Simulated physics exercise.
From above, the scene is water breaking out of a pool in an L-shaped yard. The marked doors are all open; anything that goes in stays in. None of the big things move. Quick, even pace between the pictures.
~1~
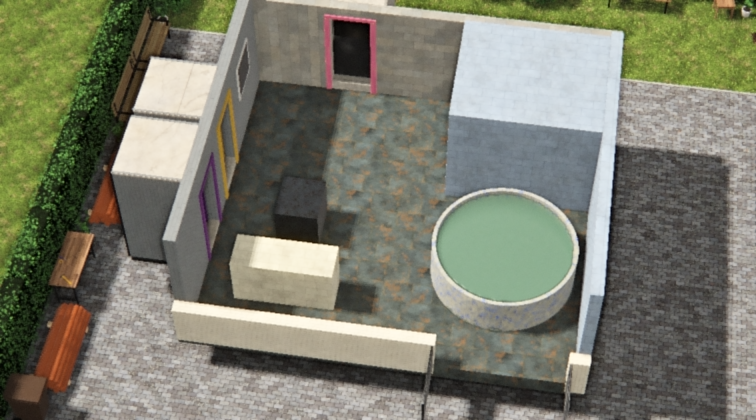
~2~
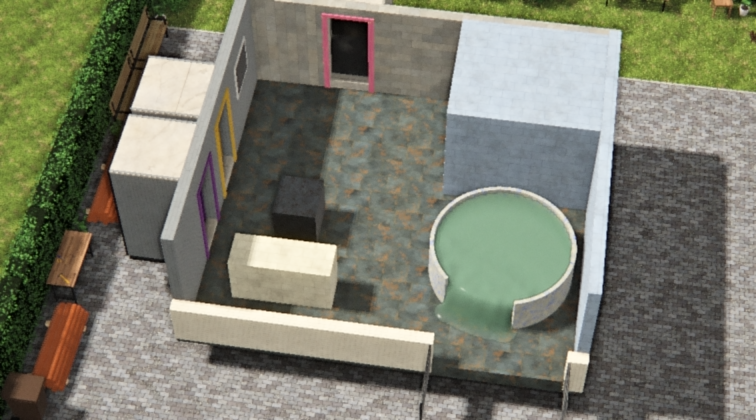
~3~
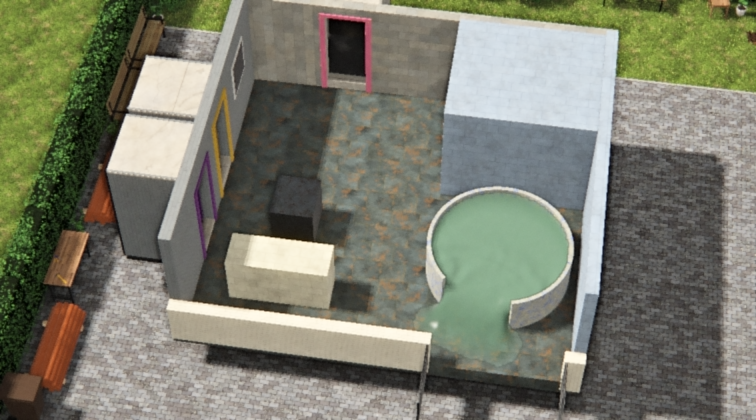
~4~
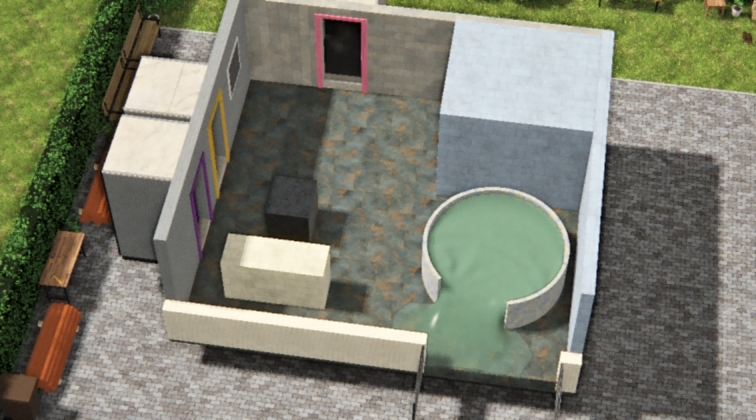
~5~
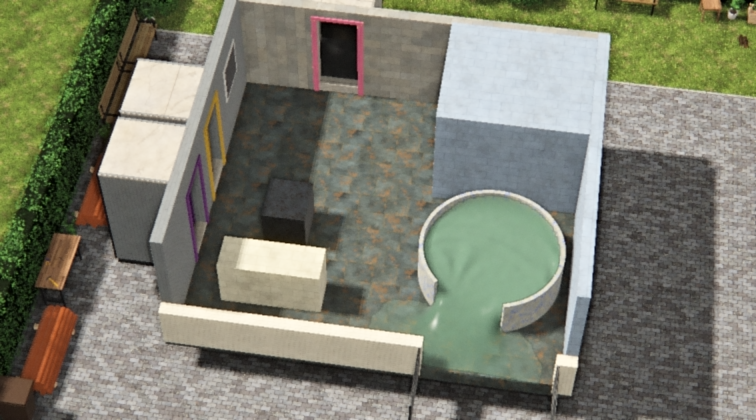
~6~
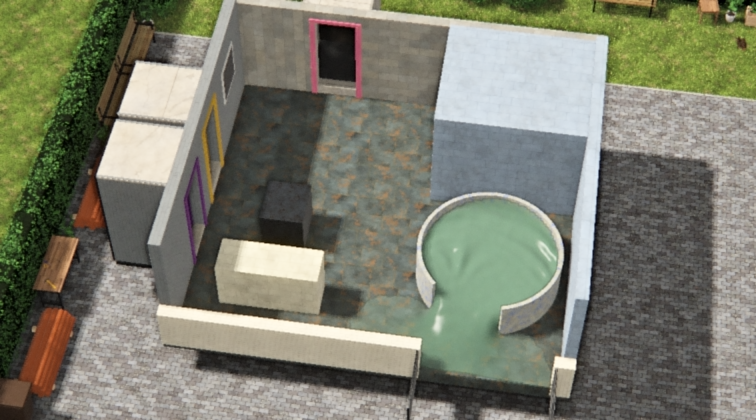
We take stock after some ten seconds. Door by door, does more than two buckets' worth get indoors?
Outcome: Purple door: Does not exceed it. Yellow door: Does not exceed it. Pink door: Does not exceed it.
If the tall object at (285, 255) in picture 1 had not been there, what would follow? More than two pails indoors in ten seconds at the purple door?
In the end the purple door sits higher.
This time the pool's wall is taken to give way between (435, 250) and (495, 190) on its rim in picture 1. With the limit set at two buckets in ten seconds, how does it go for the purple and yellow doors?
The purple door exceeds it; the yellow door exceeds it.
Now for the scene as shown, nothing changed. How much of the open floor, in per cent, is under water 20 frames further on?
40 %, roughly.
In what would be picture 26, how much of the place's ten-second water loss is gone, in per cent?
Roughly 65 %.
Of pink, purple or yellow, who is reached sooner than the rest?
It would be the one in purple.
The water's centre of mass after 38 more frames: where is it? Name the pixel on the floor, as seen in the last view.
It is around (390, 263).
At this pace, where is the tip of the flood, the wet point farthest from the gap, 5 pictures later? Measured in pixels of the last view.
My pick would be pixel (221, 335).
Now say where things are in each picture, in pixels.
In the first picture, the round pool at (505, 247) is whole and still.
In the second picture, the front is at (440, 307), out from the gap at (476, 312).
In the third picture, the front is at a hidden place, out from the gap at (473, 315).
In the fourth picture, water pours out at (469, 316) and has run to a hidden place.
In the fifth picture, water pours out at (465, 319) and has run to a hidden place.
In the sixth picture, the front is at a hidden place, out from the gap at (463, 321).
A moment on, water covers 15 % of the floor; the purple door not reached, the yellow door not reached, the pink door not reached.
Next, water covers 20 % of the floor; the purple door not reached, the yellow door not reached, the pink door not reached.
Then, water covers 40 % of the floor; the purple door wet at the sill, nothing in, the yellow door not reached, the pink door not reached.
Later, water covers 70 % of the floor; the purple door wet at the sill, nothing in, the yellow door wet at the sill, nothing in, the pink door wet at the sill, nothing in.
In the end, water covers 85 % of the floor; the purple door under two buckets in, the yellow door wet at the sill, nothing in, the pink door wet at the sill, nothing in.
